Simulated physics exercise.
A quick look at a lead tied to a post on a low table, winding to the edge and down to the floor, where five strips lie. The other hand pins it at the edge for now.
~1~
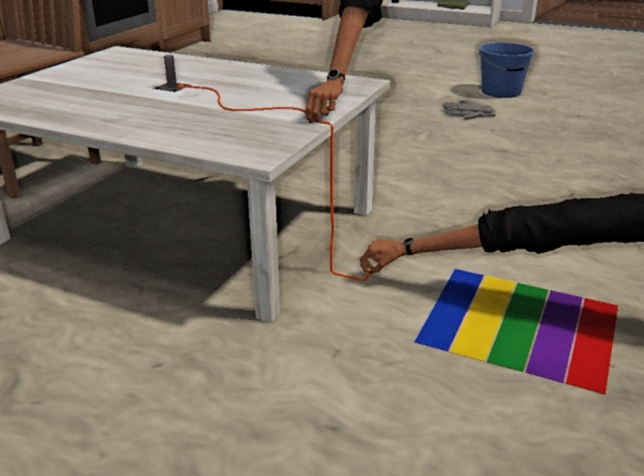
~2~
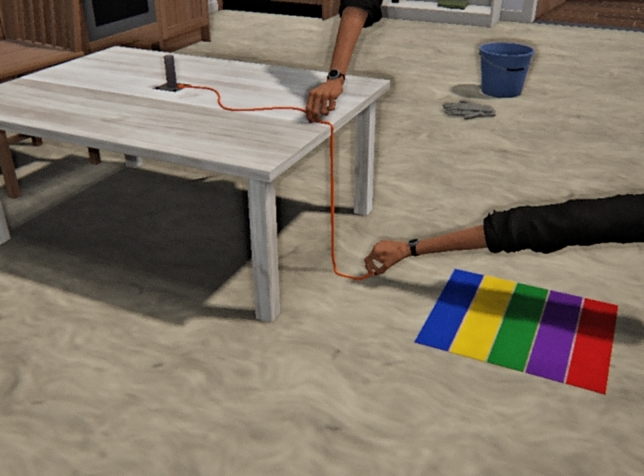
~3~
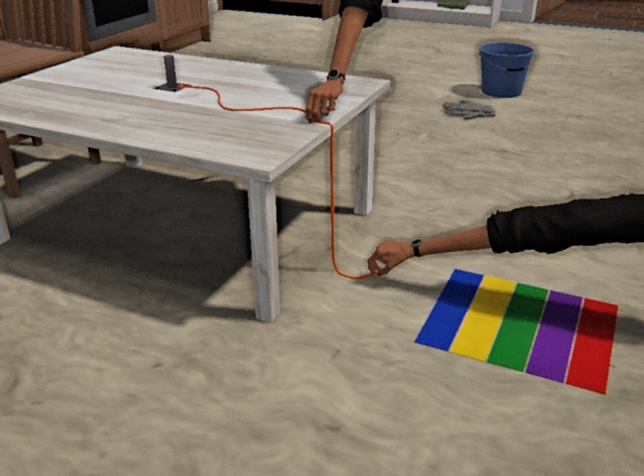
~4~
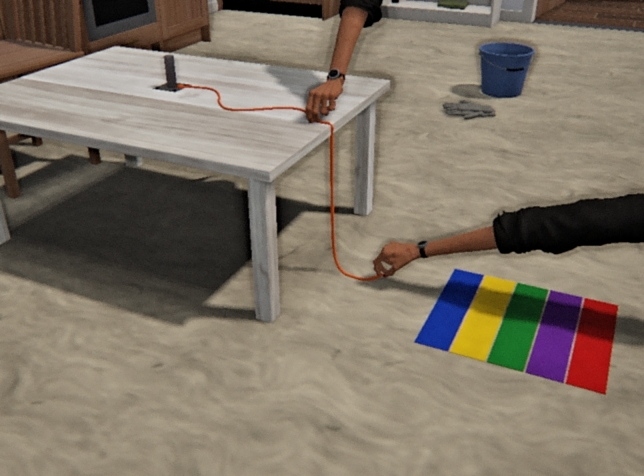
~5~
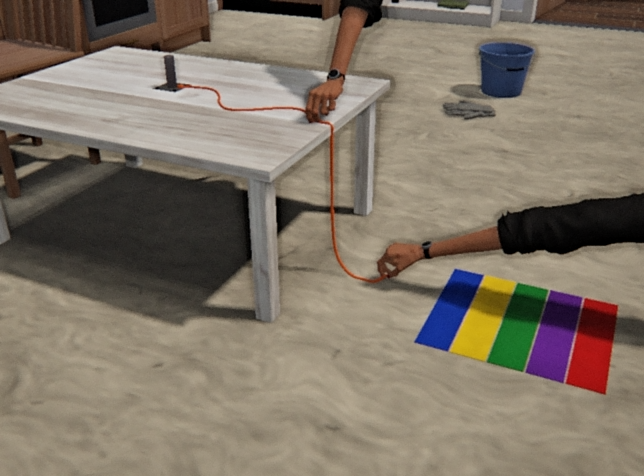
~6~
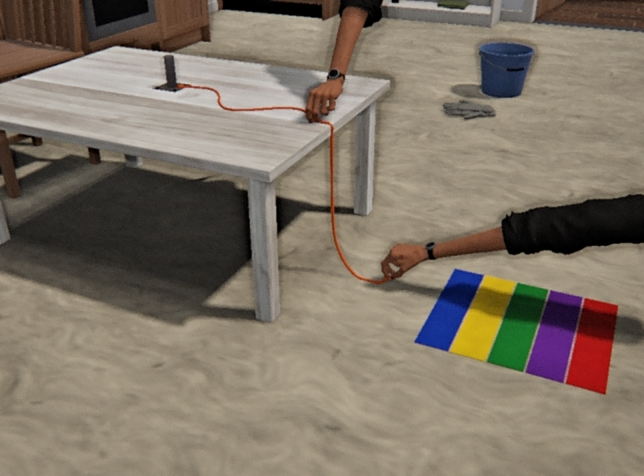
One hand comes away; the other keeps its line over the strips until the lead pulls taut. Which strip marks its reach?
It gets as far as the green strip.
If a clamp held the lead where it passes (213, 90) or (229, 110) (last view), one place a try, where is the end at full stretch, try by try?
Try by try, around (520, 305) and (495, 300).
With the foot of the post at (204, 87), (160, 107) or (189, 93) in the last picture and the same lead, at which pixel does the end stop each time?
About (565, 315), (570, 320) and (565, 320).
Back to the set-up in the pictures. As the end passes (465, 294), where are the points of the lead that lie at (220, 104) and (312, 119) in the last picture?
They go to (245, 102) and to (338, 141).
Early on, end near (465, 294); over blue.
Midway, end near (503, 303); over yellow.
At the end of the slack, end near (526, 308); over green. The green one.
